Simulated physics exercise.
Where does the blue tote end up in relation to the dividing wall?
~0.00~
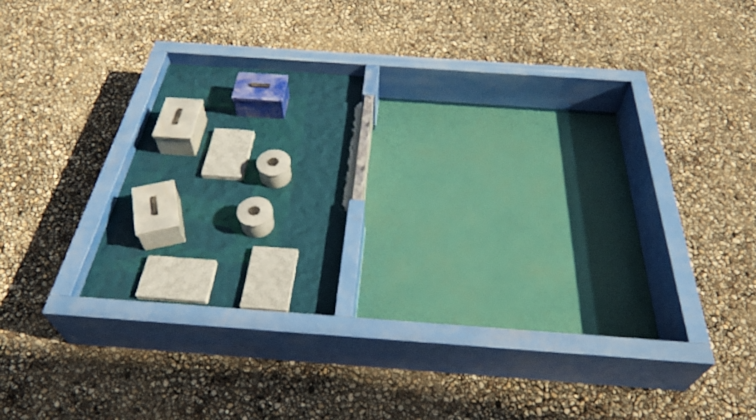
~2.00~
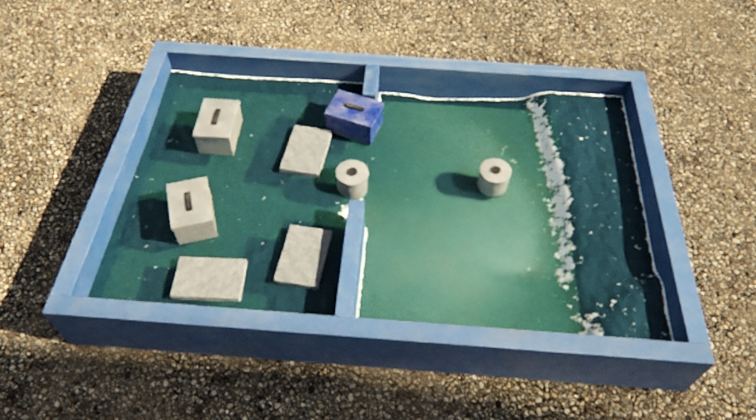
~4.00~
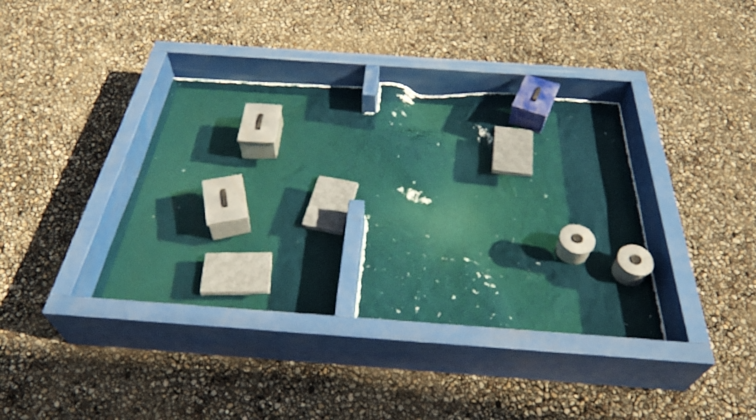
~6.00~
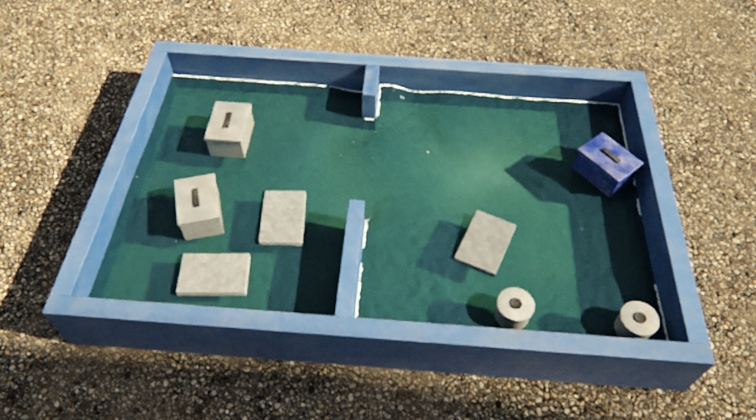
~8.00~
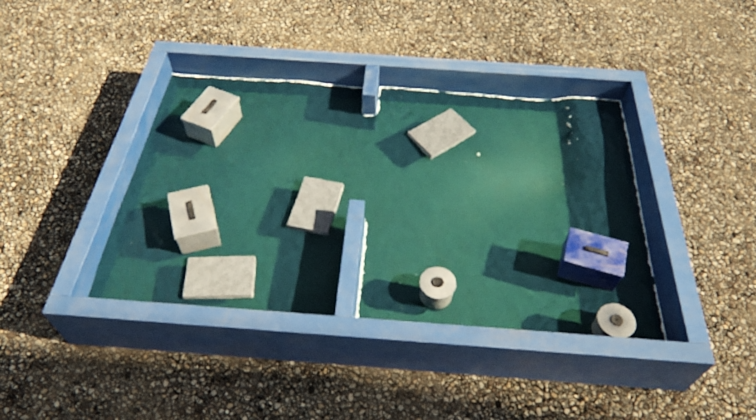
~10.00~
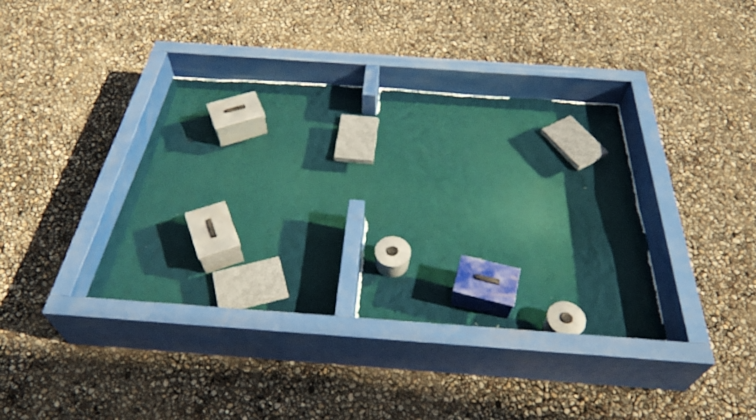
It ends up beyond the dividing wall, floating in the right part of the basin near the front edge.
Water surging through a gap in a walled basin, sweeping a blue box and three pale objects right, where they drift afloat.
